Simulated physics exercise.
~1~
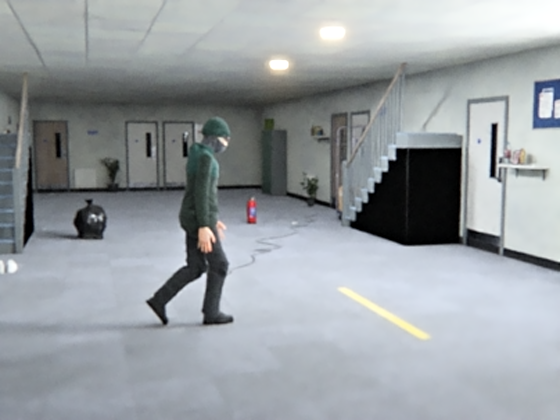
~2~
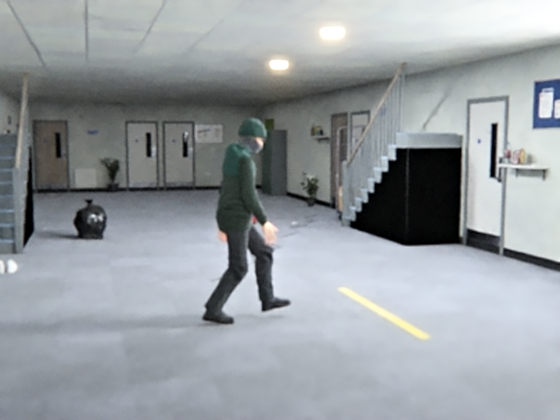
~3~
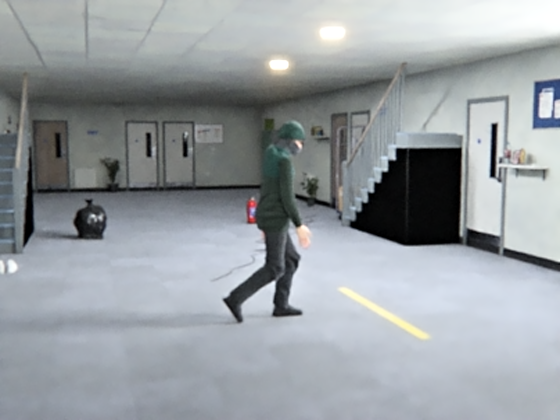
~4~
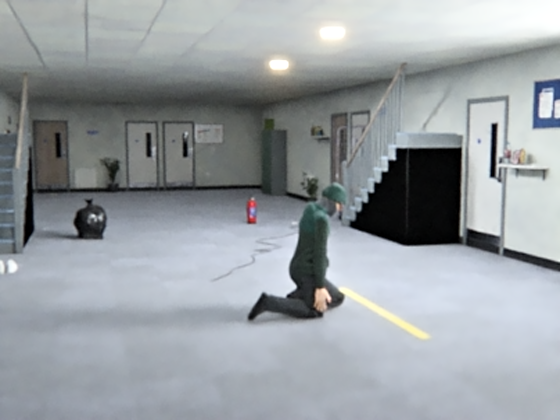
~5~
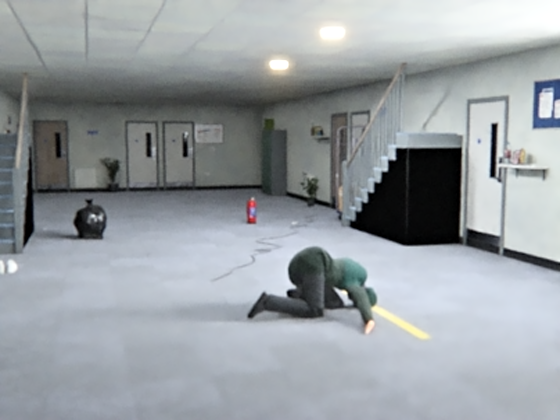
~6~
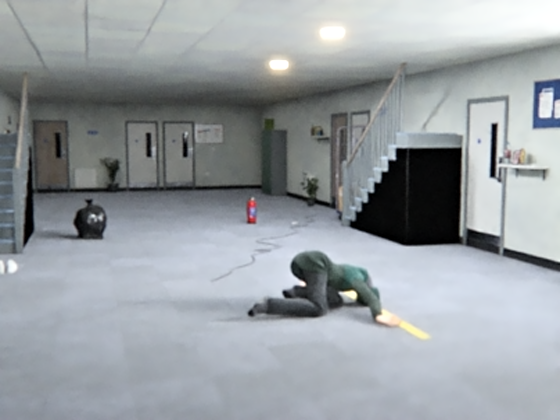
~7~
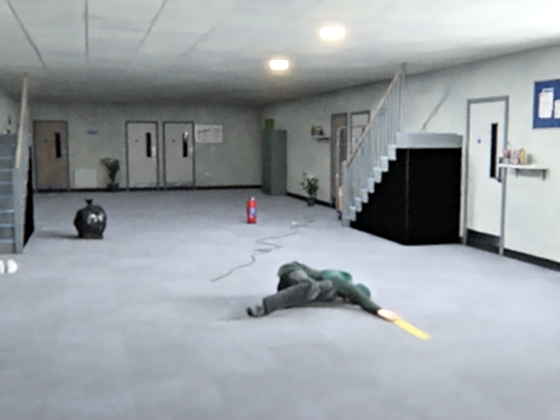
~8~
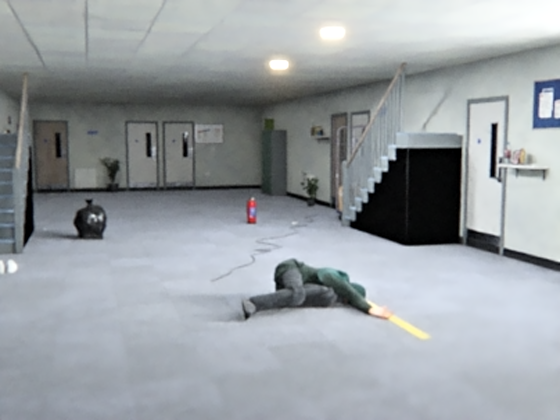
A wide, grey-floored lobby is seen from a fixed, slightly raised viewpoint, with doors along the back wall, stairs at both sides, a glossy black pot at left, a red extinguisher near the middle and a strip of yellow tape on the floor at right. A person in a dark green top, green beanie and dark trousers walks rightward toward the tape. The person drops to the knees, then pitches forward, head down and hands reaching the floor. The body slumps flat and lies still, an outstretched arm reaching the tape while head, chest and hips stay short of it.
